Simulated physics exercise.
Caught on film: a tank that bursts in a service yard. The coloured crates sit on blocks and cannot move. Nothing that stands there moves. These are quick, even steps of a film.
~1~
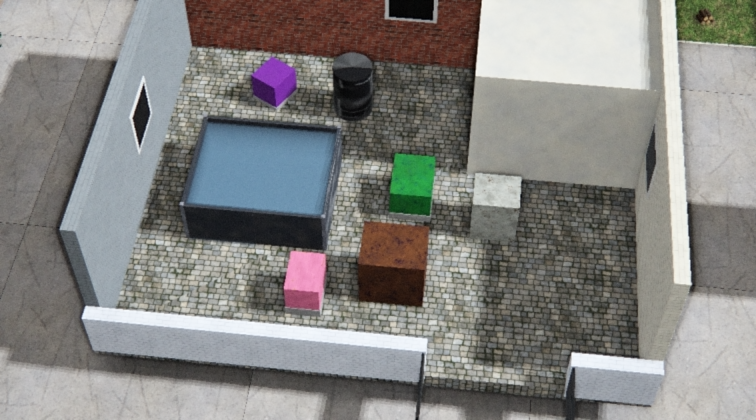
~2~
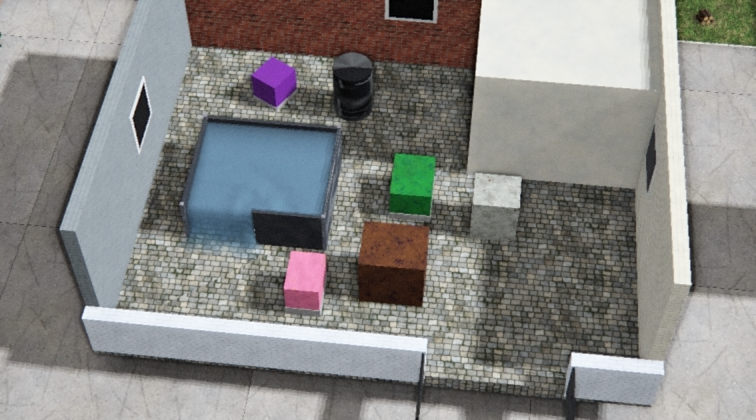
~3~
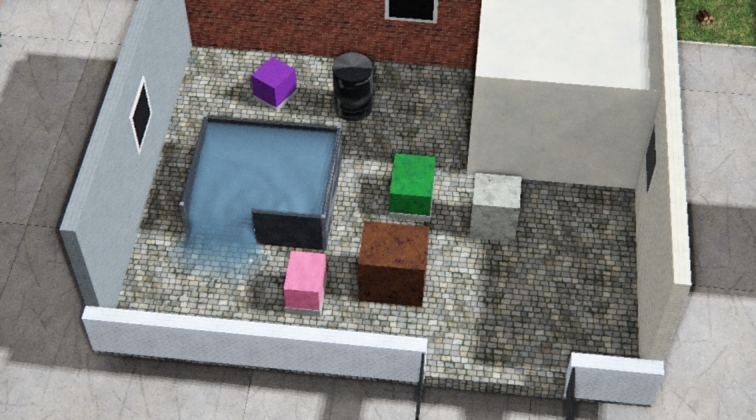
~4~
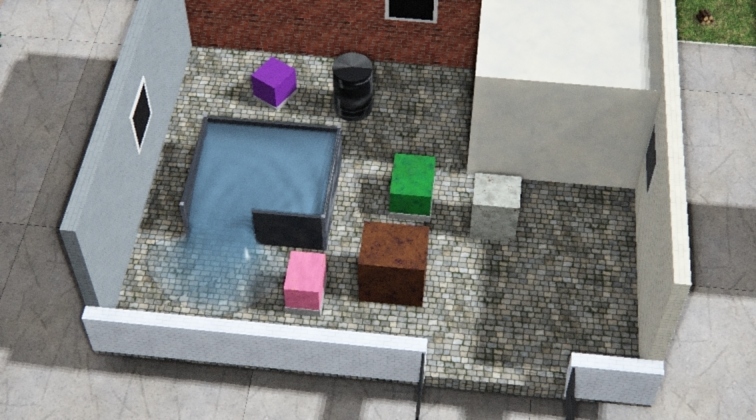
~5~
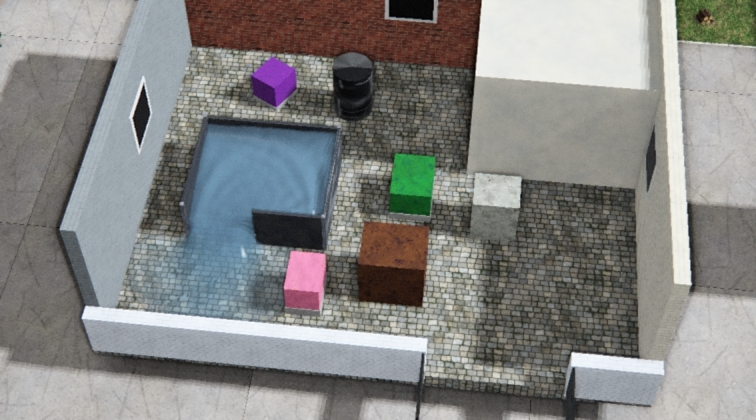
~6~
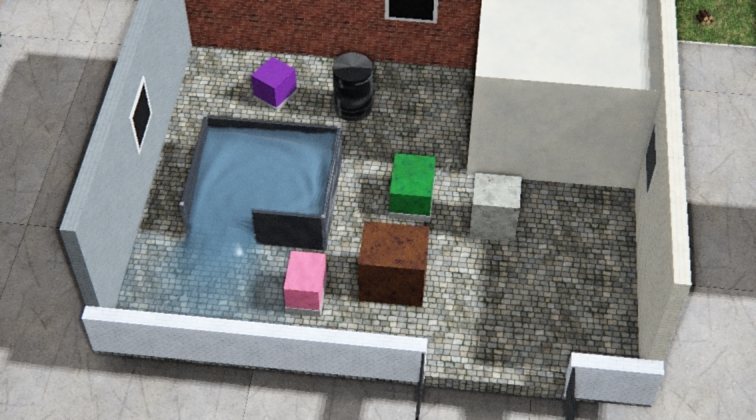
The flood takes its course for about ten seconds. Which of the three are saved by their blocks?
The purple crate is soaked; the green crate keeps dry; the pink crate is soaked.
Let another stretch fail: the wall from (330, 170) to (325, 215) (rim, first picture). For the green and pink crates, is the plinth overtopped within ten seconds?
Then: The green crate takes water, the pink crate remains dry.
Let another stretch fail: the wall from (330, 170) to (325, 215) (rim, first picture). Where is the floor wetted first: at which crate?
The green one.
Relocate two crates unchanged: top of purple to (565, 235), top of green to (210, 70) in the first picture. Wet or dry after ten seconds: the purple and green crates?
Then: Purple crate ends up wet, green crate is wetted.
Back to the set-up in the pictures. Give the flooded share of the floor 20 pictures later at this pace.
Some 45 per cent.
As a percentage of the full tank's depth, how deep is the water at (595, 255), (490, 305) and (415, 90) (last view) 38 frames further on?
In that order: 12, 4 and 0 per cent.
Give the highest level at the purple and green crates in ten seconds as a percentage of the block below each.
Roughly 150 per cent, then 80 per cent.
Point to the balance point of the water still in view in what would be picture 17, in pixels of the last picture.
Roughly at (240, 251).
A moment on, water covers 15 % of the floor; the purple crate not reached, the green crate not reached, the pink crate water round its plinth.
Next, water covers 25 % of the floor; the purple crate not reached, the green crate not reached, the pink crate water round its plinth.
Then, water covers 45 % of the floor; the purple crate not reached, the green crate not reached, the pink crate water round its plinth.
Later, water covers 70 % of the floor; the purple crate water round its plinth, the green crate water round its plinth, the pink crate water round its plinth.
In the end, water covers 100 % of the floor; the purple crate was topped, the green crate stayed above the water, the pink crate was topped.
